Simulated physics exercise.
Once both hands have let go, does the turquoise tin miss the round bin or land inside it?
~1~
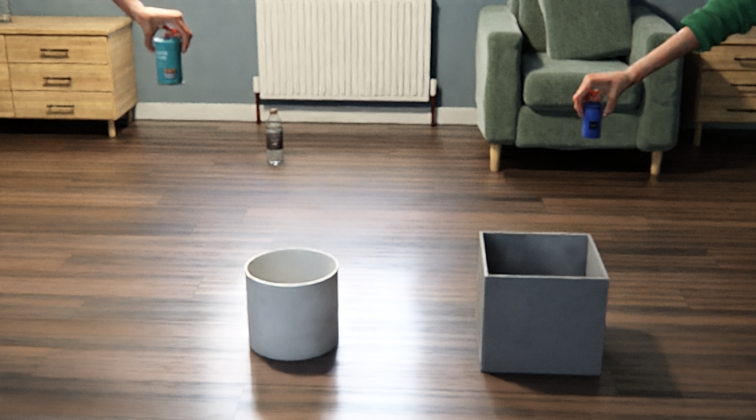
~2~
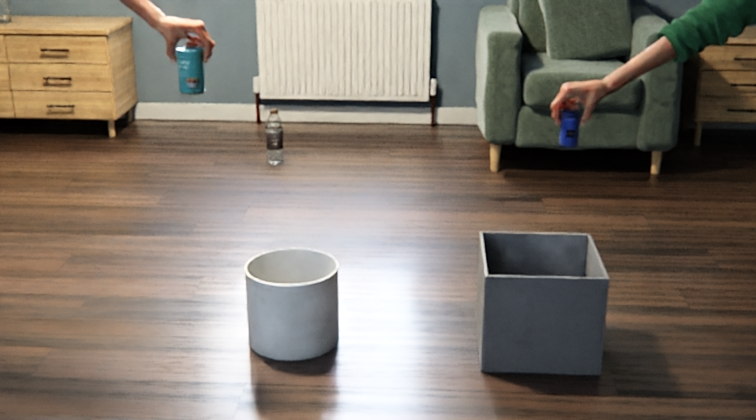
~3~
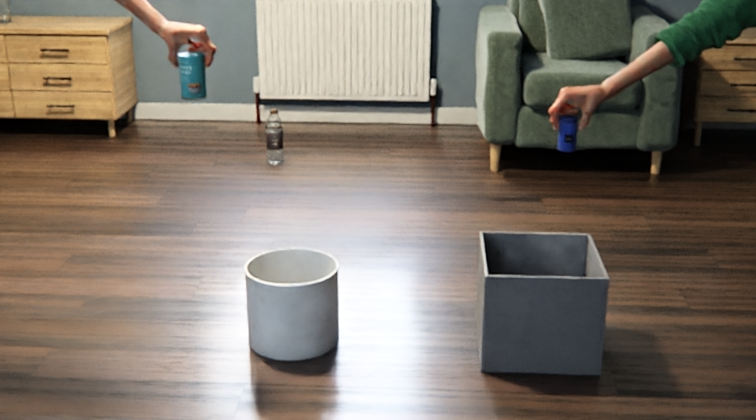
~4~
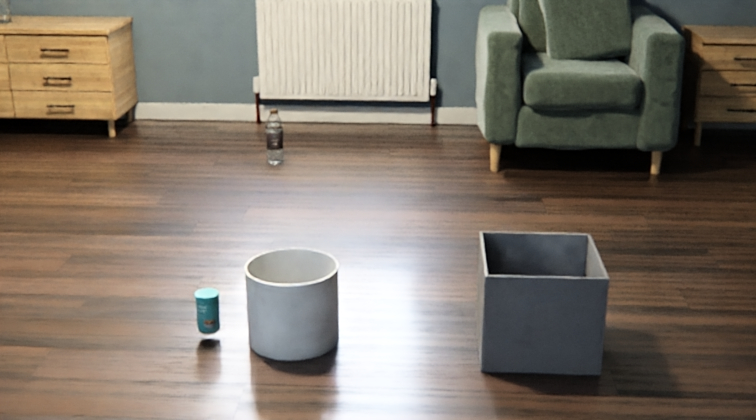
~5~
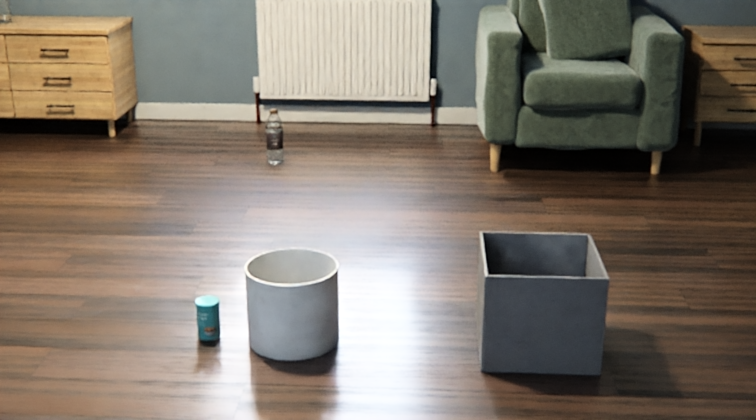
The turquoise tin misses the bin and ends upright on the floor just to its left, while the blue container lands inside the square crate.
In a room with a dark wooden floor, a radiator and a green armchair, a round grey bin stands on the left and a square grey crate on the right. A hand on the left holds a turquoise tin upright, while a hand on the right holds a small blue container. The left hand shifts a little to the right and the other slightly left, and both dip slightly. The hands let go and draw out of view as the tin drops to the left of the bin. It ends upright on the floor beside it, while the blue container is out of sight, caught by the crate.
